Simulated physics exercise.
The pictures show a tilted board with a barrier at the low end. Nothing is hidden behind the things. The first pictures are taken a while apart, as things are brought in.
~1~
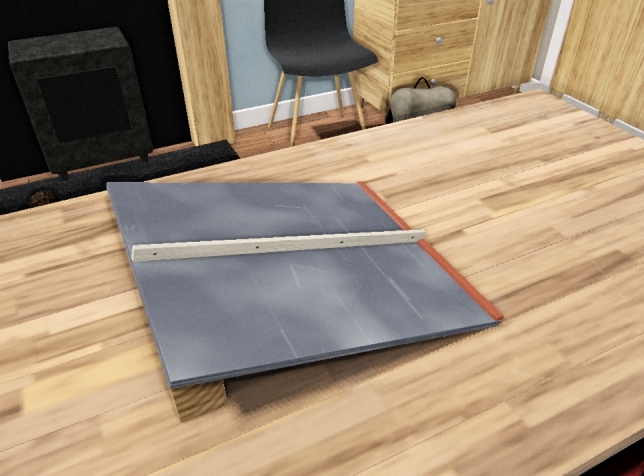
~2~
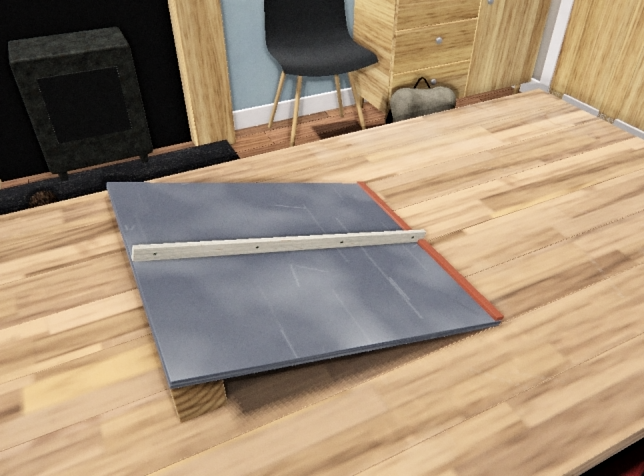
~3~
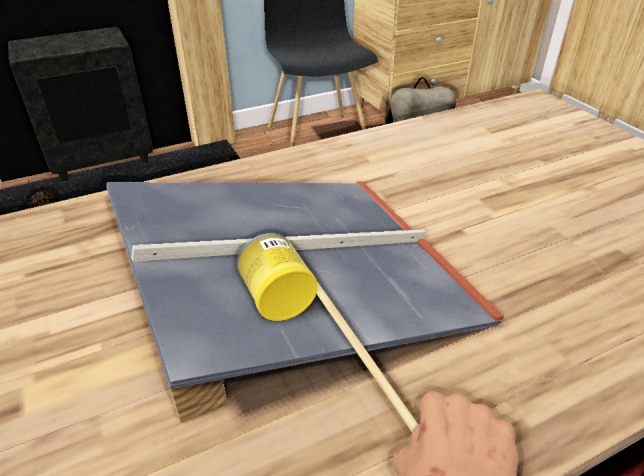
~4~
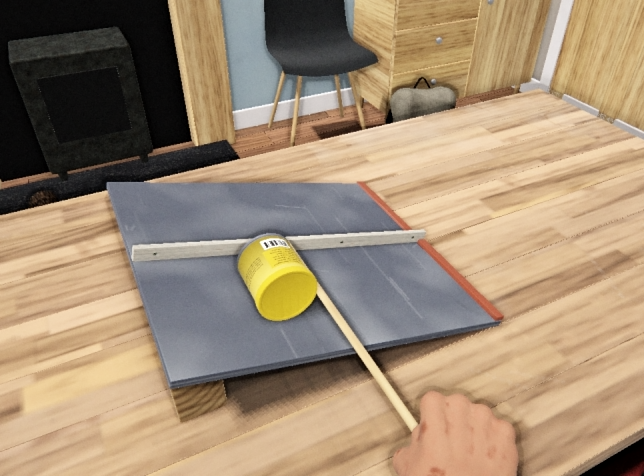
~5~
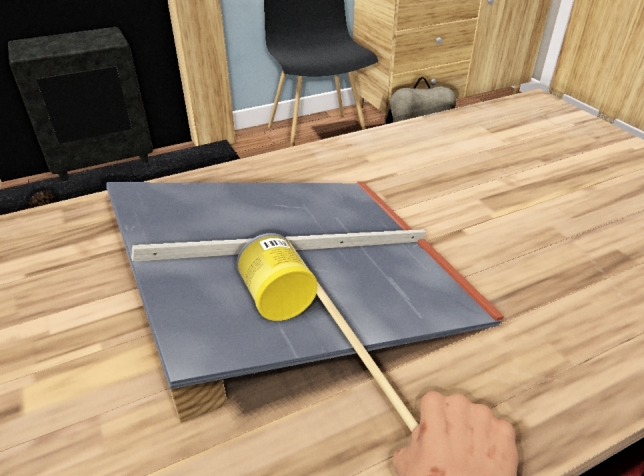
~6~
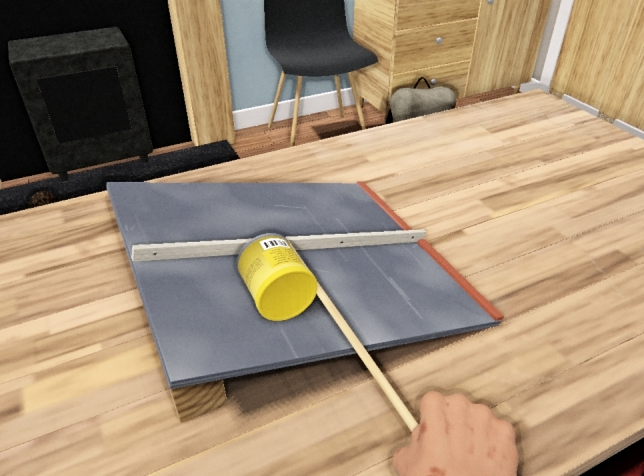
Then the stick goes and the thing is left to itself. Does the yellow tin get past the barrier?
Here the yellow tin rolls off the board.
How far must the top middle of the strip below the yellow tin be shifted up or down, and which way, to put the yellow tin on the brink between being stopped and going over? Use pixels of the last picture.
About 12 pixels up.
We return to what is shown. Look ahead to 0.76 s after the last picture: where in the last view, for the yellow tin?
At about (513, 249).
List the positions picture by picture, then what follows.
The first frame shows board (299, 247).
The second frame shows board (299, 247).
The third frame shows held back by the stick; yellow tin (276, 276); board (299, 247).
The fourth frame shows held back by the stick; yellow tin (276, 276); board (299, 247).
The fifth frame shows held back by the stick; yellow tin (276, 276); board (299, 247).
The sixth frame shows held back by the stick; yellow tin (276, 276); board (299, 247).
Then, 0.76 s after the last picture, yellow tin off the board near (513, 249).
By the end, the yellow tin runs past the strip.
